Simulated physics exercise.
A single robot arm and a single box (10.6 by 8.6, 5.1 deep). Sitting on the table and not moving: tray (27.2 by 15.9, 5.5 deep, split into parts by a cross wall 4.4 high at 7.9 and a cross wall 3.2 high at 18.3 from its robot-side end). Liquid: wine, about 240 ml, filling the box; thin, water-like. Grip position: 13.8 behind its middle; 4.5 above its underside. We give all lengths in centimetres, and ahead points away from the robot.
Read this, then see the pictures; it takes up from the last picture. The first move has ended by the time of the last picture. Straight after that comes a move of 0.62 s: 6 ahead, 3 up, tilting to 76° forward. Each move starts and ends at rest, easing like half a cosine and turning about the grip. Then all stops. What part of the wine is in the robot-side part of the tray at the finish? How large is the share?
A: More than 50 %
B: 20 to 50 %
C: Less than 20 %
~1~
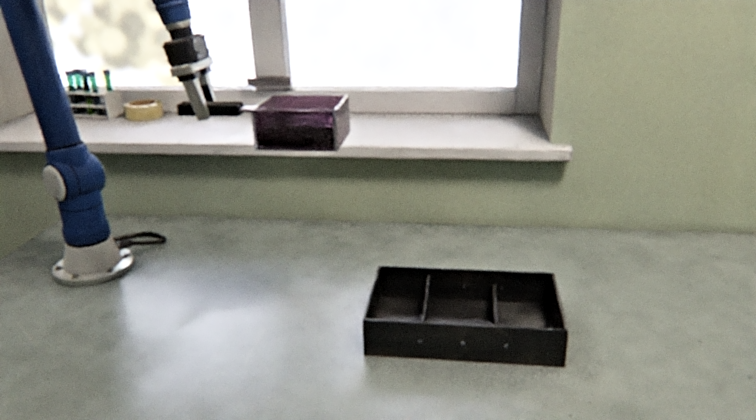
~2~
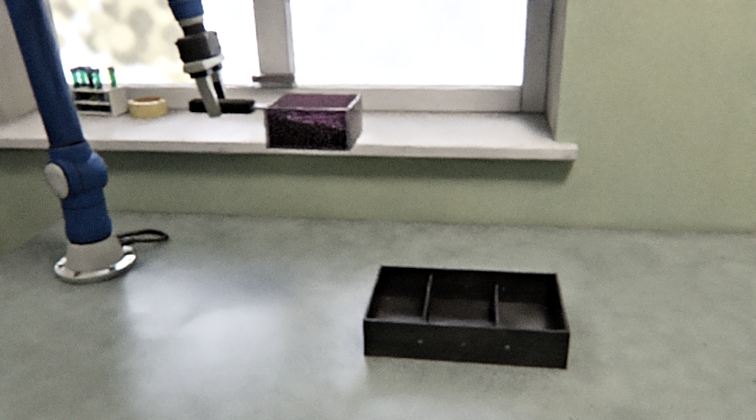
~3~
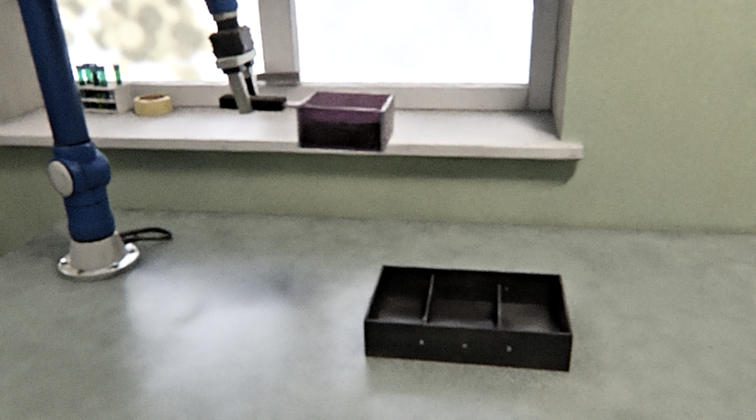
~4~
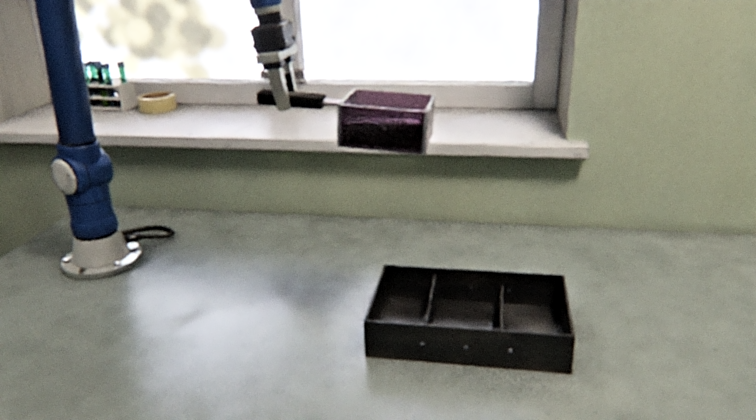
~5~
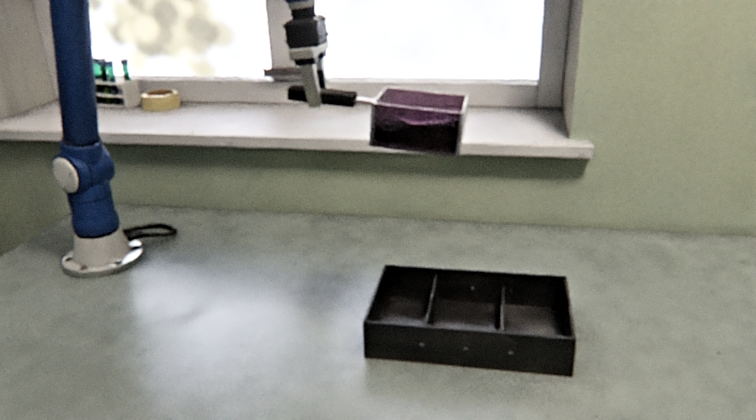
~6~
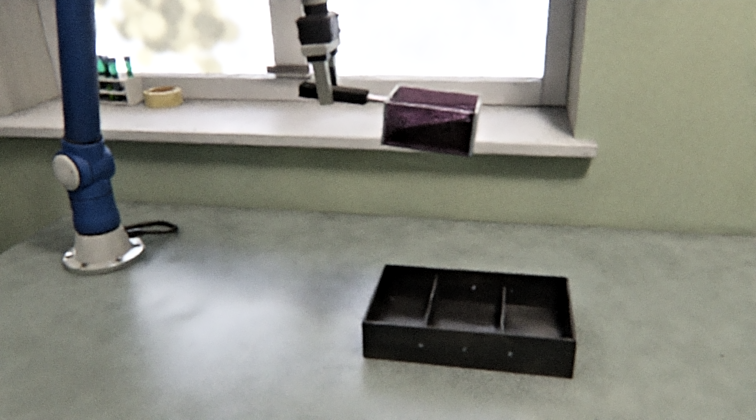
Less than 20 %.
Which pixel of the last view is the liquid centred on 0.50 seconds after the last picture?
Somewhere close to (438, 227), I'd say.
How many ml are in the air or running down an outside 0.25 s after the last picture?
Reading: Near 0 ml.
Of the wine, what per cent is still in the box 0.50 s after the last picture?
Remaining: Close to 50 %.
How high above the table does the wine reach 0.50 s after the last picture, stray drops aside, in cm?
Max height: Near 22 cm above the table.
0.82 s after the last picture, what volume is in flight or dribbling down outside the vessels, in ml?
40 ml.
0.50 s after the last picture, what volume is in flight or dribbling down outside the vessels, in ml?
Outside the vessels: Near 90 ml.
Then, 0.25 s on, tilted 30° forward, liquid up to 29 above the table; 235 ml in the box.
Then, 0.50 s on, tilted 69° forward, liquid up to 23 above the table; 120 ml in the box, 30 ml in the middle part, 90 ml in the air or running down outside.
Then, 0.82 s on, tilted 76° forward, liquid up to 99 above the table; 115 ml in the middle part, 60 ml in the box, 10 ml in the robot-side part, 5 ml in the far-side part, 5 ml on the table or floor, 45 ml in the air or running down outside.
Then, 1.62 s on, tilted 76° forward, liquid up to 21 above the table; 140 ml in the middle part, 40 ml in the box, 25 ml on the table or floor, 20 ml in the robot-side part, 10 ml in the far-side part.
In the end, 140 ml in the middle part, 40 ml in the box, 25 ml on the table or floor, 20 ml in the robot-side part, 10 ml in the far-side part. That is 8 % in the robot-side part of the tray.
